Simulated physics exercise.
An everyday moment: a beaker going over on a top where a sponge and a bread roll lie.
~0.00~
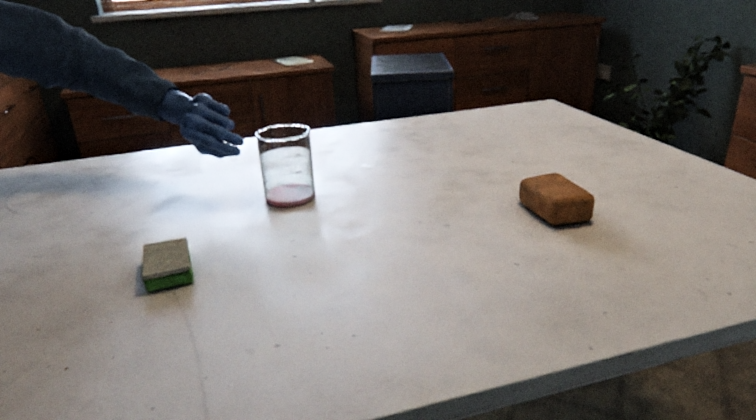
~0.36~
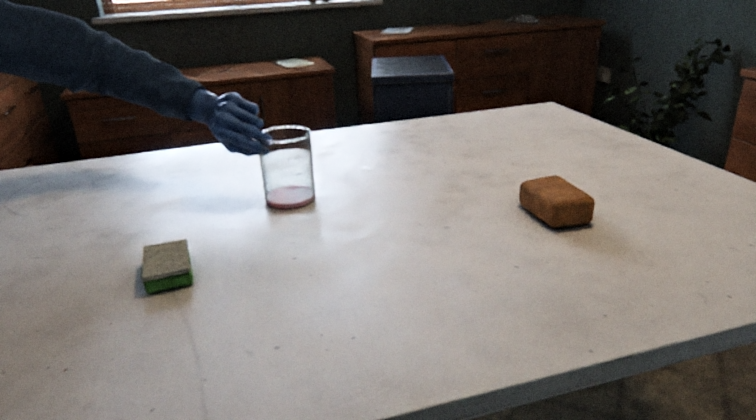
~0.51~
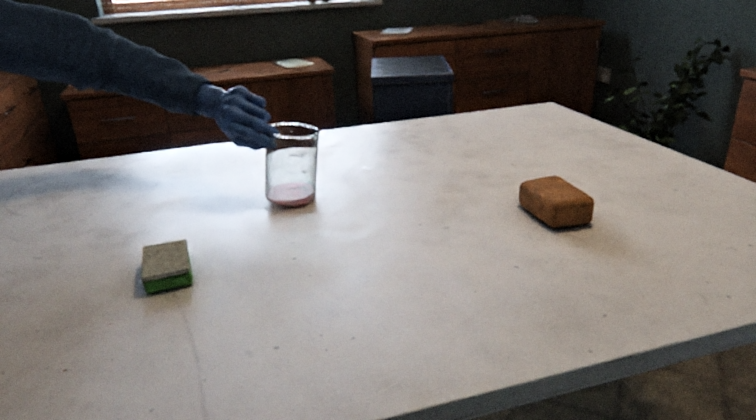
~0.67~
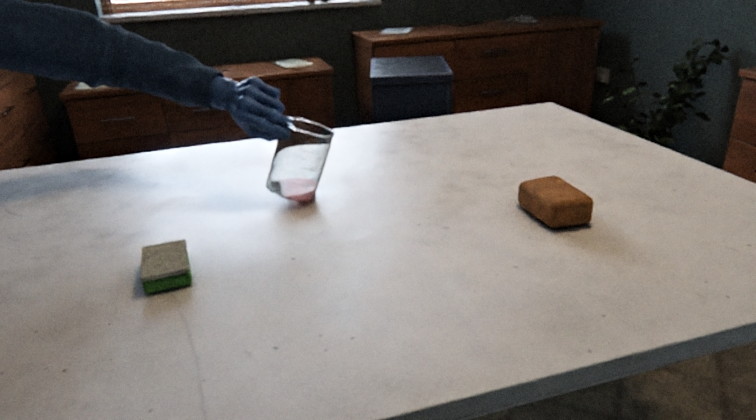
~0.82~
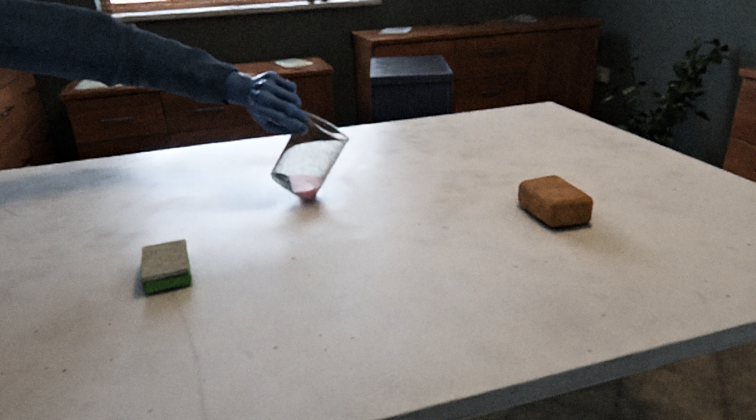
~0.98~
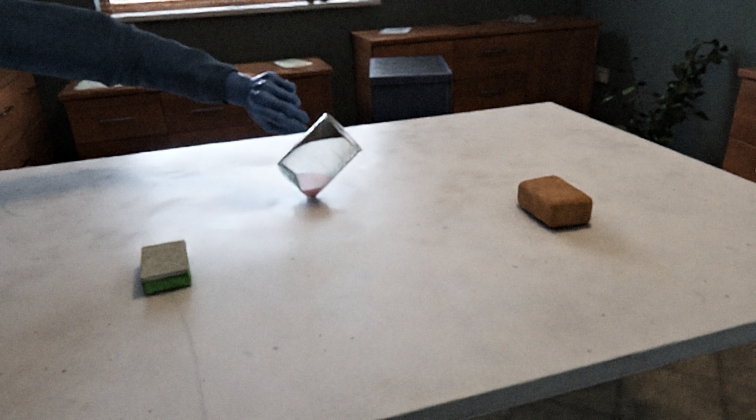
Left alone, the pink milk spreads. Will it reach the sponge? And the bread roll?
I expect the sponge will be left dry; I expect the bread roll will be left dry.
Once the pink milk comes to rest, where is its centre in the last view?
Roughly (461, 178).
Around 1.6 s, the puddle covers about as much as a saucer; the sponge is still dry; the bread roll is still dry.
Around 3.6 s, the puddle covers about as much as a saucer; the sponge is still dry; the bread roll is still dry.
